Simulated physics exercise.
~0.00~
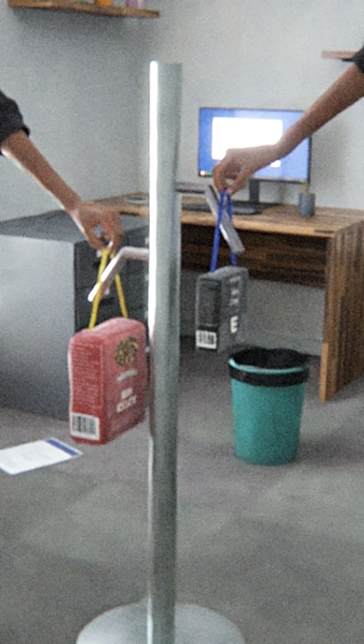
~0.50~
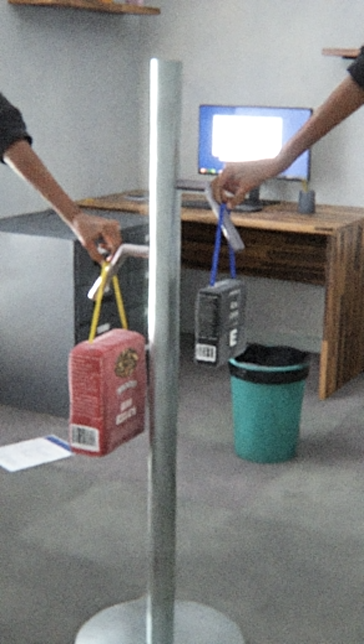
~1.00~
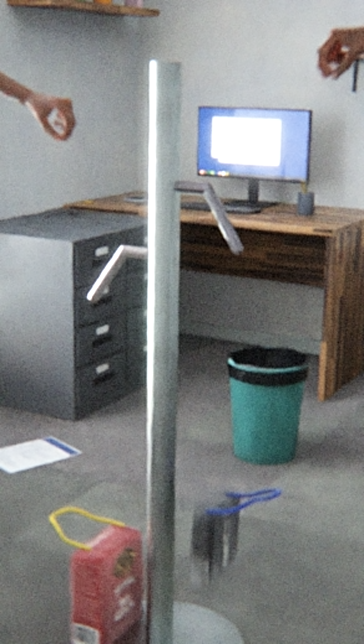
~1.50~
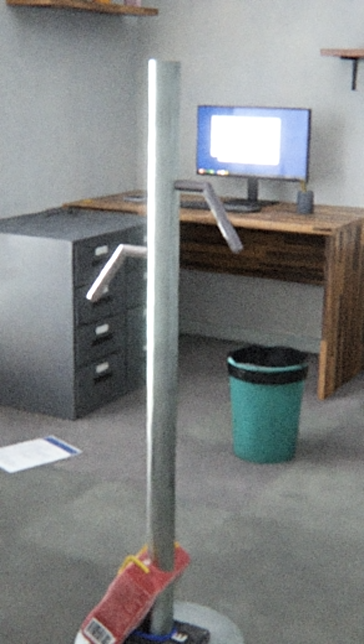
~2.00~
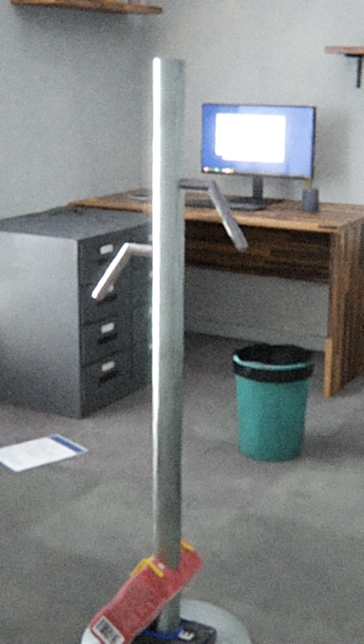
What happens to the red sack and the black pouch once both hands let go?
The red sack slips off its peg and the black pouch drops too, so both end up on the floor at the foot of the stand.
